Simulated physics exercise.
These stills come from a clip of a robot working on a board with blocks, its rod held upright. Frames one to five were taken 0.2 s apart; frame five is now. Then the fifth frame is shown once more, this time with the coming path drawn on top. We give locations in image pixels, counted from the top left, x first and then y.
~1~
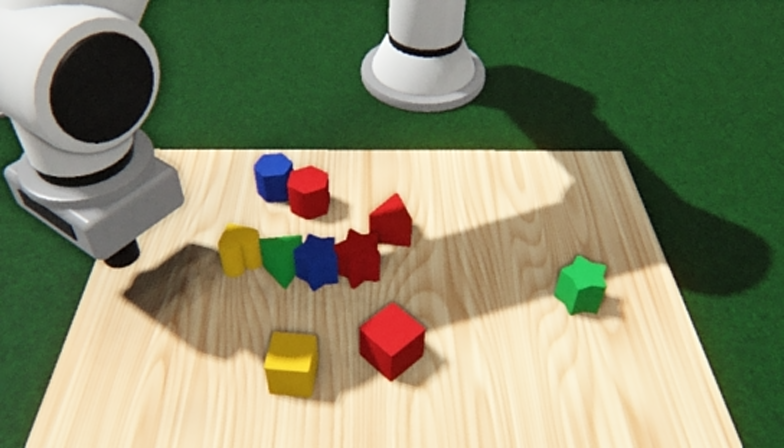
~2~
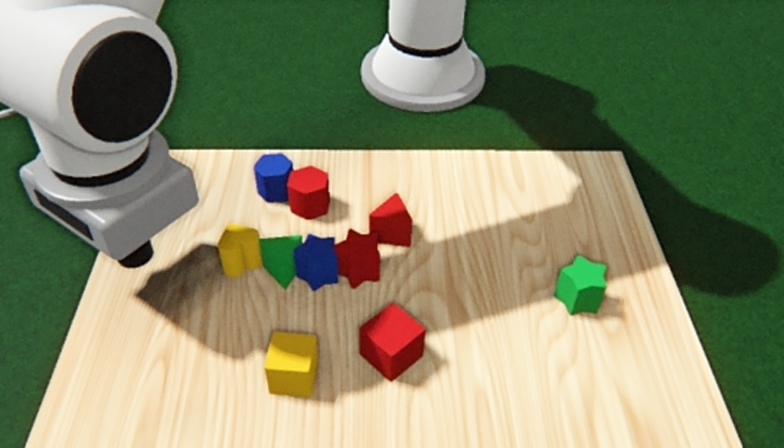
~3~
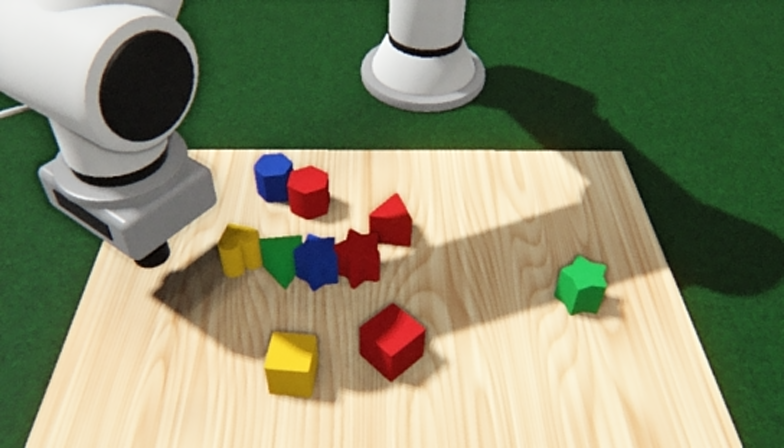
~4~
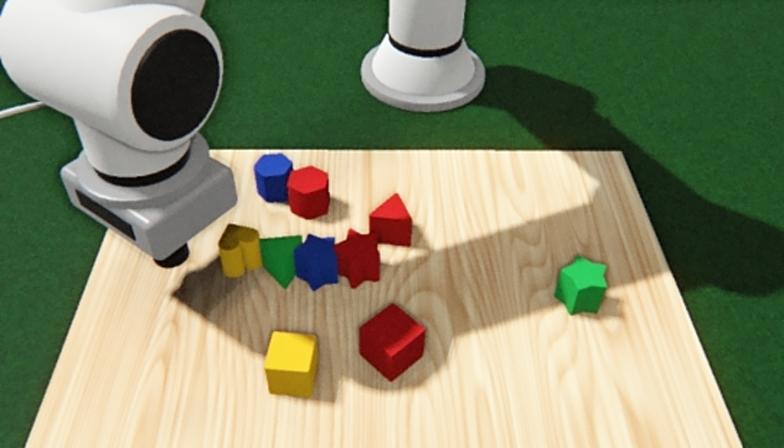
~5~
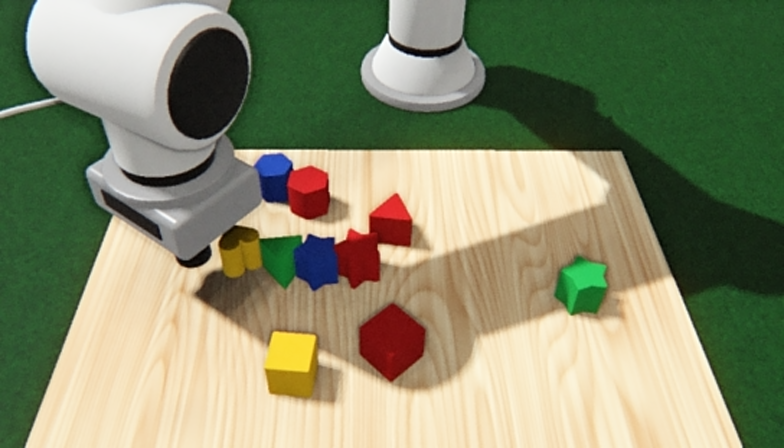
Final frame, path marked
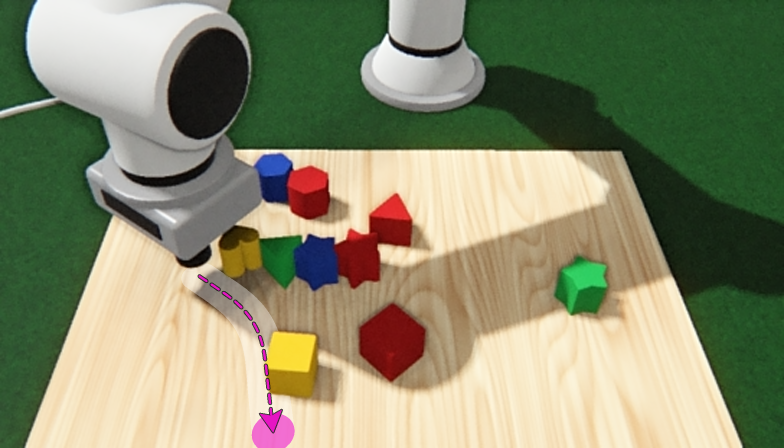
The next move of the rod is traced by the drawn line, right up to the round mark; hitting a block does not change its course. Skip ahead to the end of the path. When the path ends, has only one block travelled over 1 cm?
Final answer: Yes.
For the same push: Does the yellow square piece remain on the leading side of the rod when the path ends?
No, that is not how it ends up.
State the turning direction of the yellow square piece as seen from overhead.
Verdict: Counterclockwise.
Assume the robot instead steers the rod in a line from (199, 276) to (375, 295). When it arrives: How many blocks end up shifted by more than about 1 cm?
The way I see it, the answer is three or more.
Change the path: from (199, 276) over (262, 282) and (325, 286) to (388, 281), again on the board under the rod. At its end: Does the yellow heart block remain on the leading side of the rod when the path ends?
It seems not.
The drawn path runs from (199, 276) by way of (245, 311) and (266, 365) to (273, 433).
On the path given first. One third of the way, rod (241, 292); nothing pushed yet.
Two thirds of the way, rod (262, 345); yellow square piece (299, 363).
At the end, rod (270, 414); yellow heart block not moved; yellow square piece (319, 397), turned 85° anticlockwise.
